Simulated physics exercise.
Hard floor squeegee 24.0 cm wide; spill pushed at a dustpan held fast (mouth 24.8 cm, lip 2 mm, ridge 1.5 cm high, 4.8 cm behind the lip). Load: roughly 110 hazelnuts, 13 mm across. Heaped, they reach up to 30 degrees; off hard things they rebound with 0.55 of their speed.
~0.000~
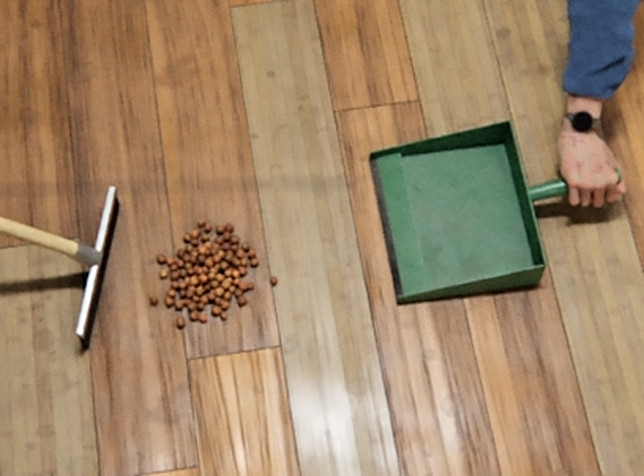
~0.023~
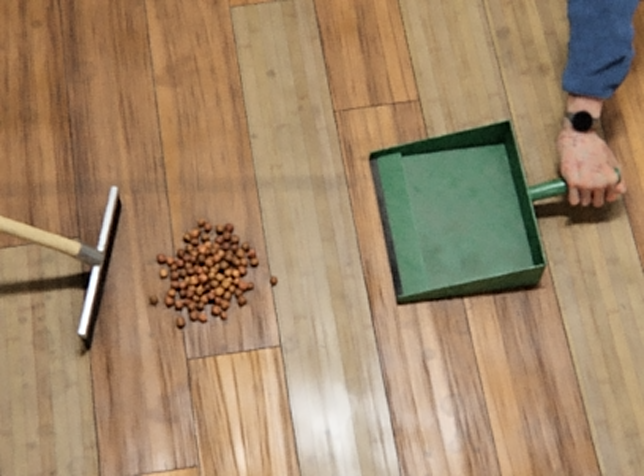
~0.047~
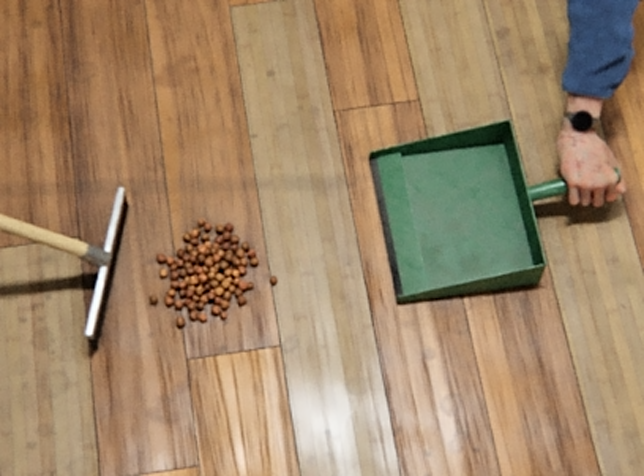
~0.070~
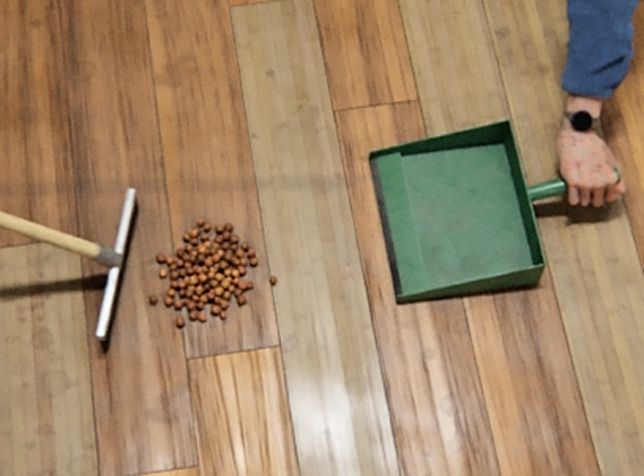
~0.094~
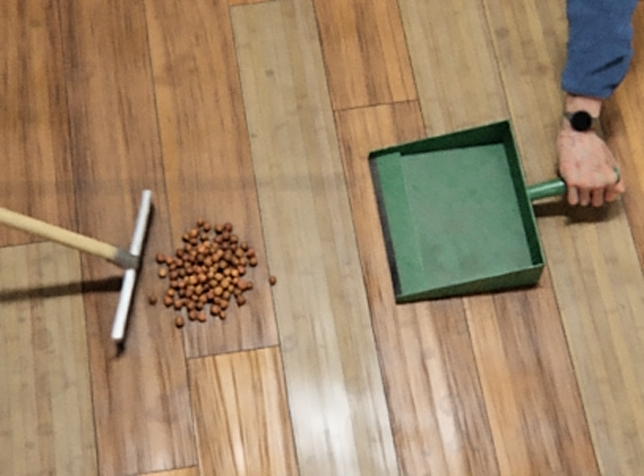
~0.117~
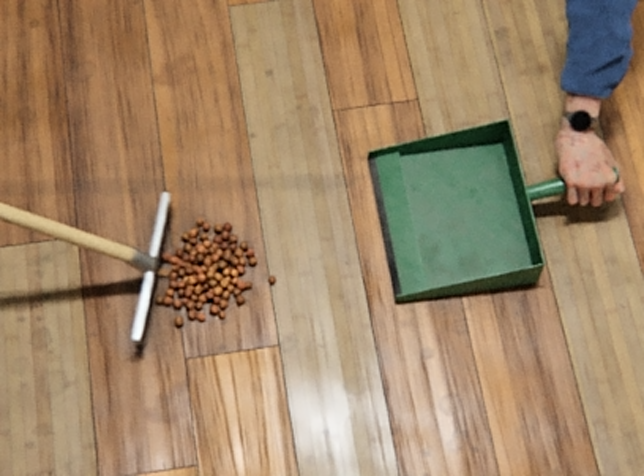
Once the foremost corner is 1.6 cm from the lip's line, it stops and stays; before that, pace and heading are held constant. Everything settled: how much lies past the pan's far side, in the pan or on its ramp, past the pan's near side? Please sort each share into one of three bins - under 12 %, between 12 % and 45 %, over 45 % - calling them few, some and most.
Far side: Few. Pan: Some. Near side: Most.
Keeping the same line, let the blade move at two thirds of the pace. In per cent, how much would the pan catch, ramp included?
Then some 15 in a hundred.
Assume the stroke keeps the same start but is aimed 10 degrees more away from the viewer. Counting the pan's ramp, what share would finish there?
Roughly 25 per cent would finish in the pan or on its ramp.
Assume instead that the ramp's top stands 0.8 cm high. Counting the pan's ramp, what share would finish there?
That change would give about 25 per cent.
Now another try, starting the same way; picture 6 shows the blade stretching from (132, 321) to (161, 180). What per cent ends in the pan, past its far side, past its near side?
Per cent by place - pan 25, far side 0, near side 35.
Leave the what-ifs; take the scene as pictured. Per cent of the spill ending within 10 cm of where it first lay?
About 0 percent.
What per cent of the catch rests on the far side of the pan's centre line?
Roughly 10 per cent.
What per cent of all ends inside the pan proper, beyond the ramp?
Roughly 15 percent.
After 0.25 s, middle of the blade 19 cm from the lip; 0 % over the lip, far side 0 %, near side 25 %.
Then, at 0.34 s, middle of the blade 8 cm from the lip; 0 % over the lip, far side 0 %, near side 40 %.
After 0.57 s, middle of the blade 5 cm from the lip; 35 % over the lip, far side 0 %, near side 50 %.
At rest (1.8 s), far side 0 %, pan 20 %, near side 50 %, in front of the lip or behind the blade 25 %.
